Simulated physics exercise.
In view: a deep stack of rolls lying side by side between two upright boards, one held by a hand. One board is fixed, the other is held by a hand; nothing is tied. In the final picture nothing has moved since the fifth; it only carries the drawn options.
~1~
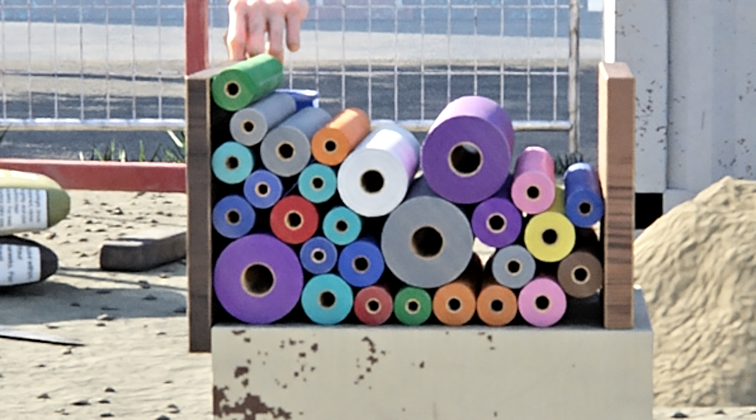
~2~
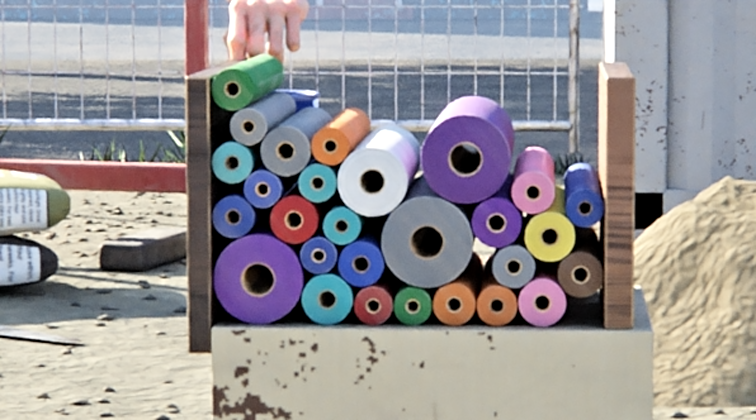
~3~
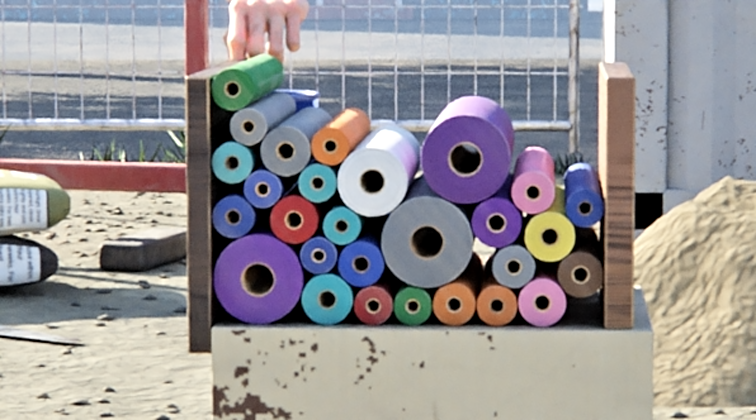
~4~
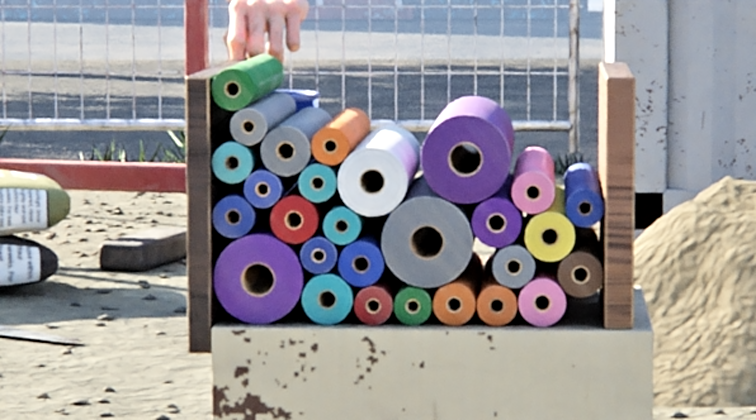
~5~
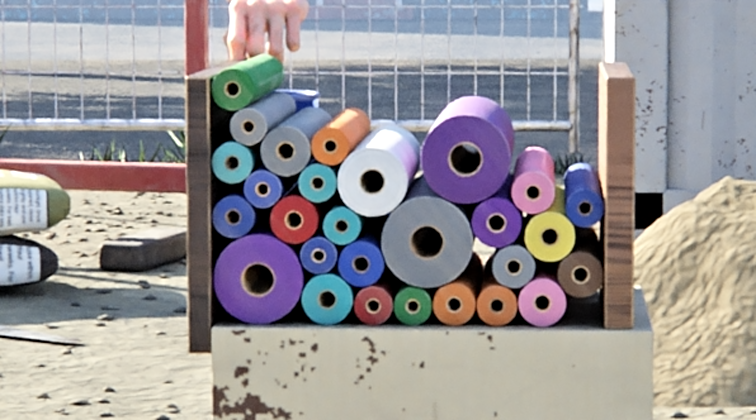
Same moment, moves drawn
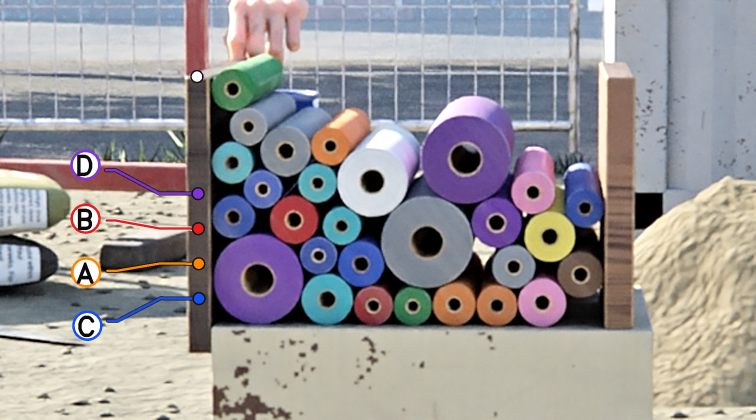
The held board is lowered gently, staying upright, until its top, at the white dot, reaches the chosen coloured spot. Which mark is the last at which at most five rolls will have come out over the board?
The lowest mark that will do is B.
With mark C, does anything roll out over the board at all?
Yes, at C.
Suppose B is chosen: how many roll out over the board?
With B, three.
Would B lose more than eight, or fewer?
Fewer than eight.
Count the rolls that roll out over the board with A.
The count is six.
On the marked copy, A at (199, 264); B at (198, 229); C at (199, 299); D at (198, 193); the white dot at (197, 77).
Following B. Soon after the start, top of the board (211, 149).
Later, top of the board (212, 227).
In the end, top of the board (212, 228), three out over the board.
As for the rest, A six out over the board; C six out over the board; D one out over the board.
